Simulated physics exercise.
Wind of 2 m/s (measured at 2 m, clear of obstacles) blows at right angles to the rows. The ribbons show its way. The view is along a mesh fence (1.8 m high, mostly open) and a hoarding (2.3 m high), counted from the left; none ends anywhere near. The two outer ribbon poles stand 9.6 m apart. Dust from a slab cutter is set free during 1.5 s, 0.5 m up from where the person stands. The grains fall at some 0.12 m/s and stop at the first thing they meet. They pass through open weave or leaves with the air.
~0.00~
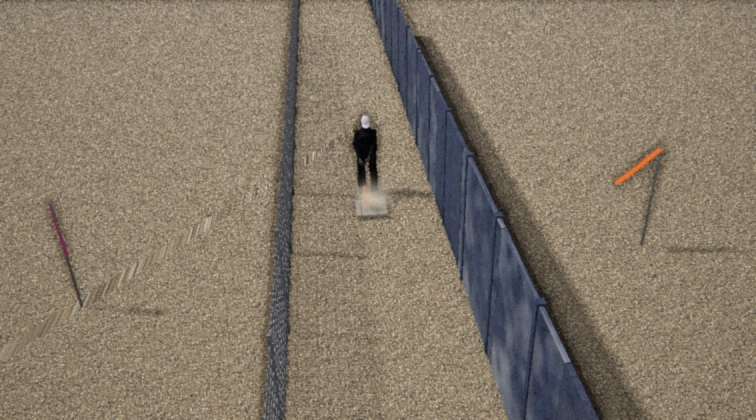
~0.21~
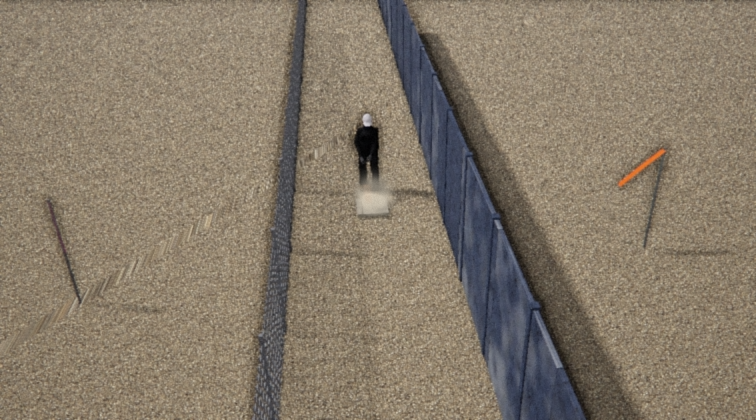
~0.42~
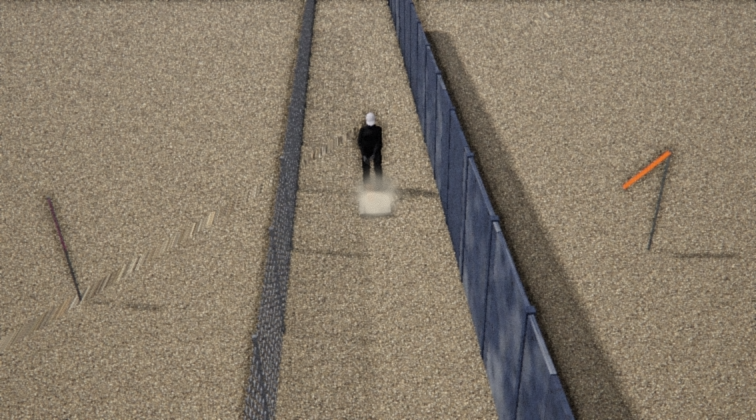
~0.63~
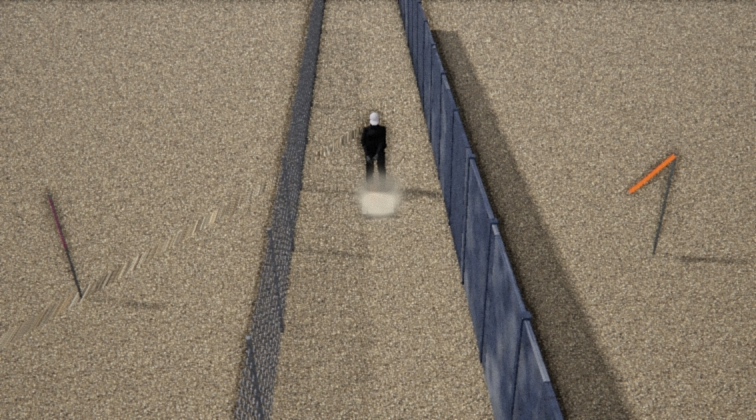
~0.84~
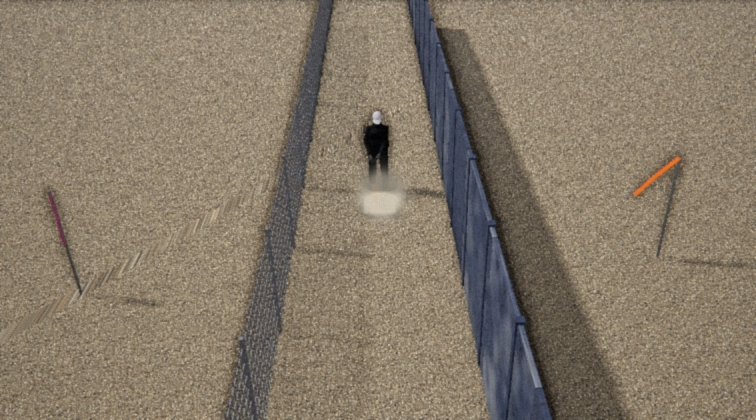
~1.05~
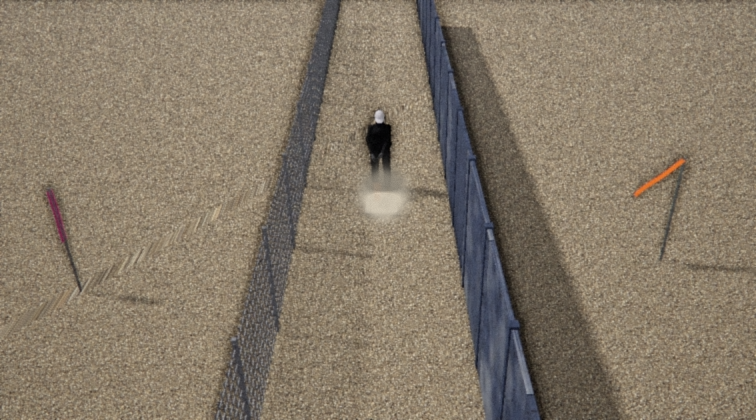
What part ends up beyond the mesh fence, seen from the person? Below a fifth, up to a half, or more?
The share that finishes beyond it is under a fifth.
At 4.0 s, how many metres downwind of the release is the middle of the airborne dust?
About 0.0 m.
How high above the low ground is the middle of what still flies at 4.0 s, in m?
Roughly 0.2 m up.
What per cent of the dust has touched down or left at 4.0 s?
Near 20 %.
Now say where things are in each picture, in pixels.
In the first frame, the left ribbon ends at (67, 255), hanging almost straight, the dust in the air spans x = 365 to 380 around y = 195 and it comes from (371, 203).
In the second frame, the right ribbon ends at (619, 185), leaning 45 degrees to the left and the dust in the air spans x = 365 to 380 around y = 195.
In the third frame, the left ribbon ends at (66, 249), hanging almost straight, the dust in the air spans x = 365 to 385 around y = 195 and the top of the mesh fence crosses (286, 134).
In the fourth frame, the right ribbon ends at (630, 192), leaning 45 degrees to the left and the dust in the air spans x = 370 to 390 around y = 195.
In the fifth frame, the left ribbon ends at (66, 244), hanging almost straight and the dust in the air spans x = 370 to 390 around y = 195.
In the sixth frame, the right ribbon ends at (635, 195), leaning 45 degrees to the left, the dust in the air spans x = 375 to 395 around y = 195 and the top of the mesh fence crosses (291, 130).
After 2.5 s, 97 % is in the air or yet to come; 0 % is beyond the mesh fence; the middle of what still flies is 0.3 m above the low ground, near (388, 199).
After 4.0 s, 78 % is in the air or yet to come; 0 % is beyond the mesh fence; the middle of what still flies is 0.3 m above the low ground, near (392, 202).
After 8.0 s, 30 % is in the air or yet to come; 0 % is beyond the mesh fence; the middle of what still flies is 0.4 m above the low ground, near (405, 198).
After 20.0 s, 8 % is in the air or yet to come; 1 % is beyond the mesh fence.
After 45.0 s, 3 % is in the air or yet to come; 3 % is beyond the mesh fence.
